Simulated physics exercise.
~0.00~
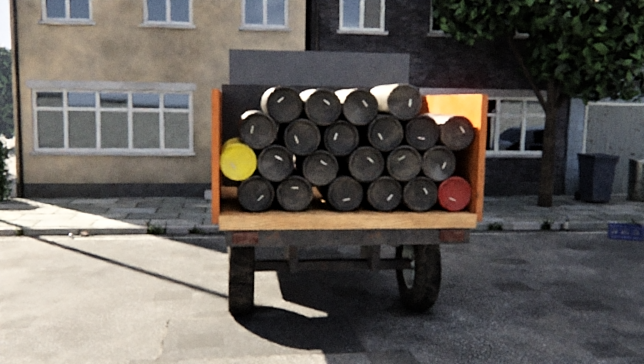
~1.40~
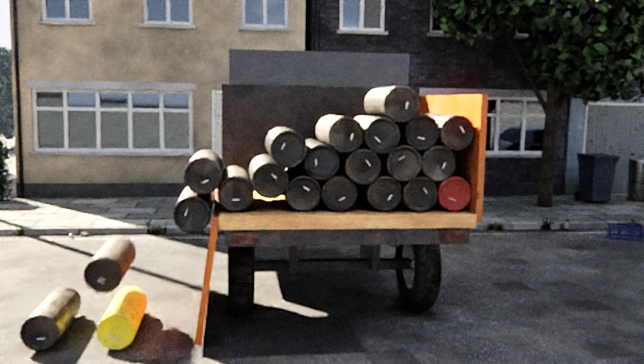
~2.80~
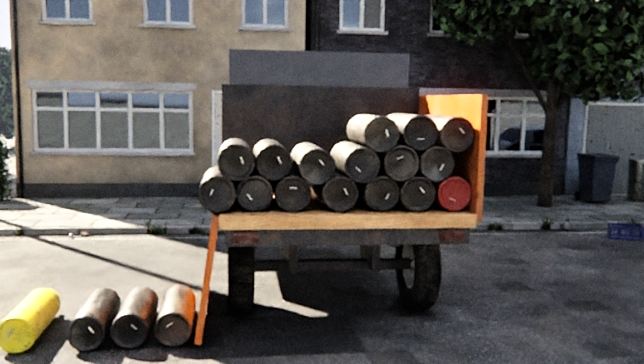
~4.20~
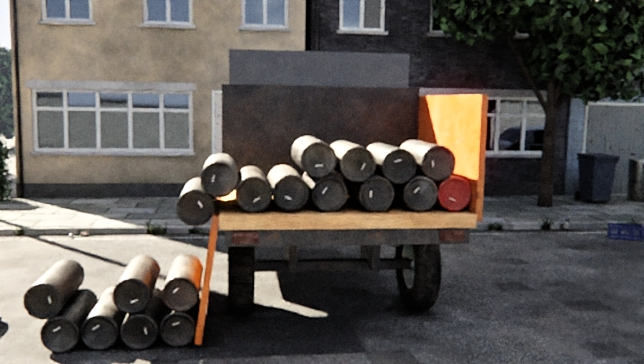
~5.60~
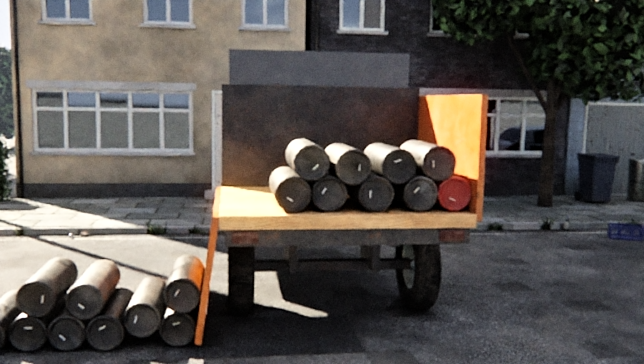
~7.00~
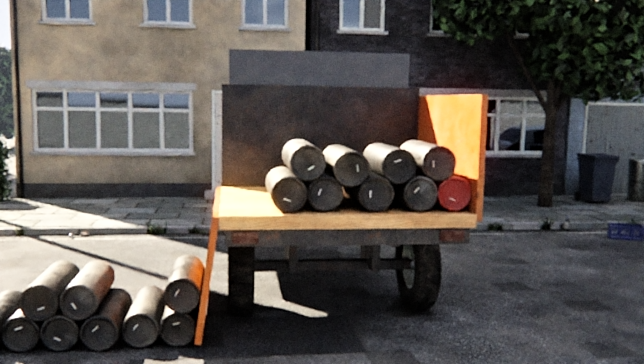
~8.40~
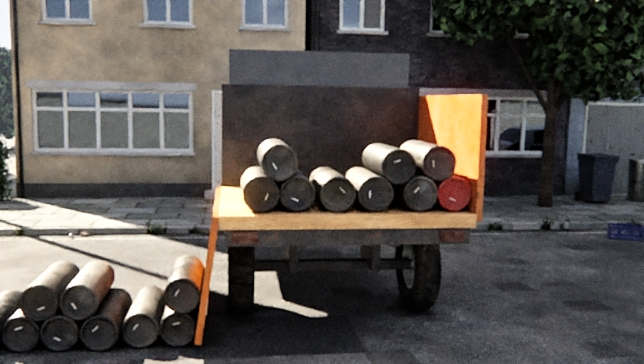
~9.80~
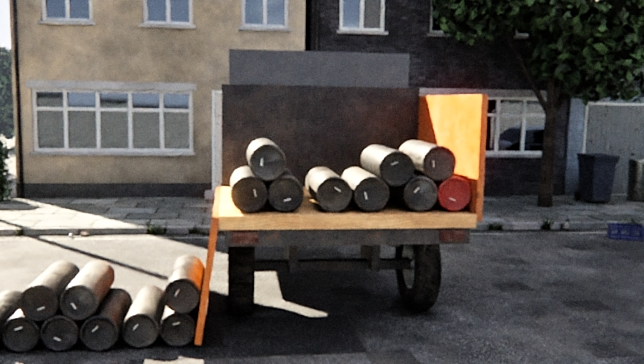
A flatbed lorry stands in a sunlit street, seen end-on by a still camera, with a beige house and a dark brick one behind it. Dark cylinders are stacked on its deck between orange boards, a yellow one at the left edge and a red one at the lower right. The left board swings down, and the yellow cylinder drops to the road with several dark ones. More roll off and pile up on the left as the yellow one rolls out of view. The remaining stack slumps leftward, leaving red against the upright right board.
